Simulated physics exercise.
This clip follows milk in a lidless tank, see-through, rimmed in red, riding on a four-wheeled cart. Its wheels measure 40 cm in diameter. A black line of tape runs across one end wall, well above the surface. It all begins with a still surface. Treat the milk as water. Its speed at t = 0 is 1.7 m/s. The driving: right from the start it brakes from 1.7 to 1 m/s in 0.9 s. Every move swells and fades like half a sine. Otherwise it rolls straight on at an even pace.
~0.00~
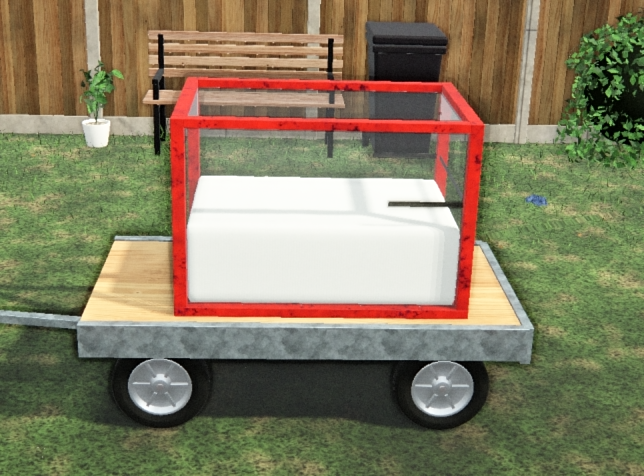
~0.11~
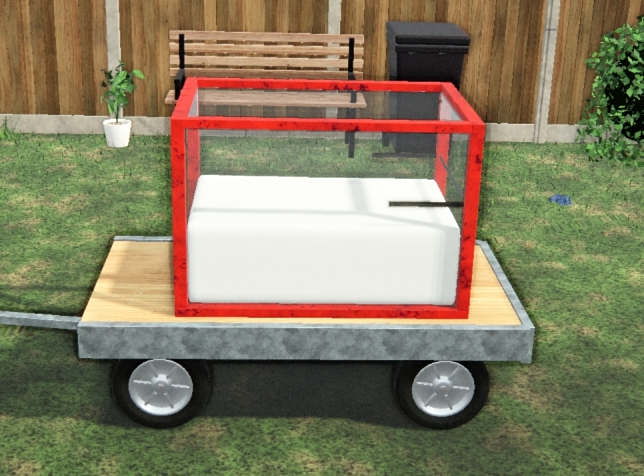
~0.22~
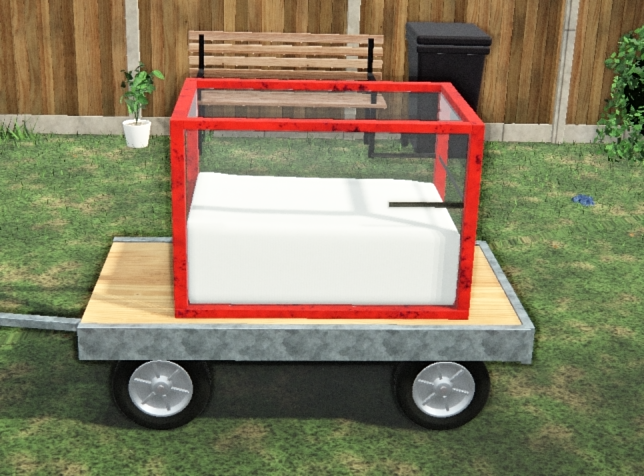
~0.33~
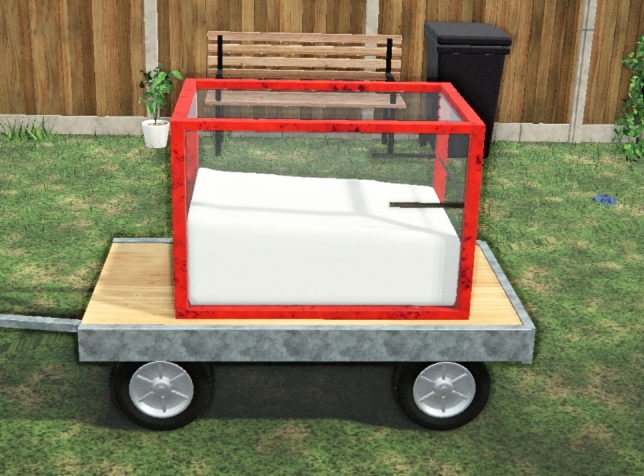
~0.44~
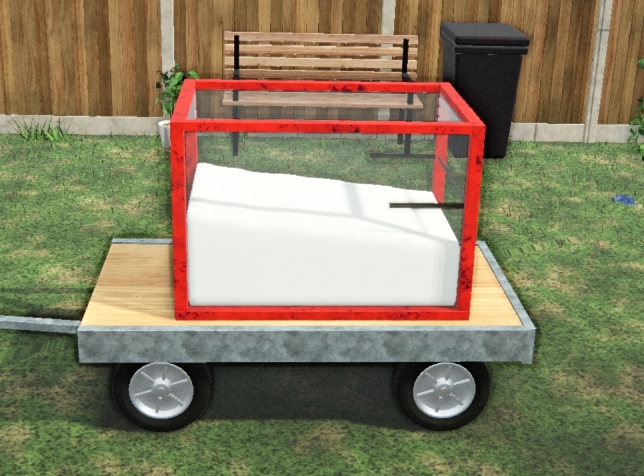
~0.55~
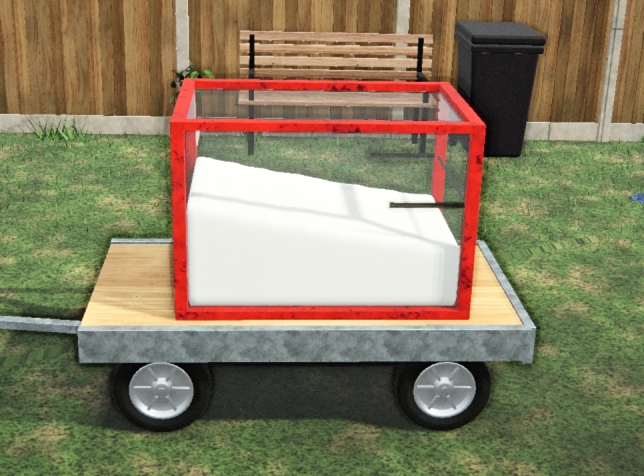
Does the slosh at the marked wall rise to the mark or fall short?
The wave tops the mark.
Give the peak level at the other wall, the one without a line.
It peaks near 48 cm.
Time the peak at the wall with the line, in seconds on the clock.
At about 1.4 s.
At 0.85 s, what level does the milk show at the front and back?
Front 44 cm, back 26 cm.
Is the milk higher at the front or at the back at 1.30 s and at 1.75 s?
At the back, then the back.
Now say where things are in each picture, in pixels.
The first frame shows the milk reaches (206, 218) at the front end; it reaches (440, 222) at the back end; no slope yet; the front is on the left, levels are read along the near wall; the black line, on the back wall, is at (438, 205); a wheel hub at (444, 393).
The second frame shows the milk reaches (207, 219) at the front end; it reaches (440, 222) at the back end; no slope yet.
The third frame shows the milk reaches (207, 219) at the front end; it reaches (440, 223) at the back end; hardly any slope.
The fourth frame shows the milk reaches (207, 212) at the front end; it reaches (440, 232) at the back end; it is heaped 5° towards the front.
The fifth frame shows the milk reaches (206, 208) at the front end; it reaches (439, 236) at the back end; it is heaped 7° towards the front.
The sixth frame shows the milk reaches (206, 203) at the front end; it reaches (439, 240) at the back end; it is heaped 9° towards the front; a wheel hub at (446, 394).
Then, 0.85 s in, it stands 26 cm high behind and 43 cm in front; all of it is still inside.
Then, 1.30 s in, it stands 43 cm high behind and 28 cm in front; all of it is still inside.
Then, 1.75 s in, it stands 34 cm high behind and 28 cm in front; all of it is still inside.
Then, 3.88 s in, the waves are smaller; the highest at the back wall was 48 cm, at 1.40 s, against a line at 44 cm.
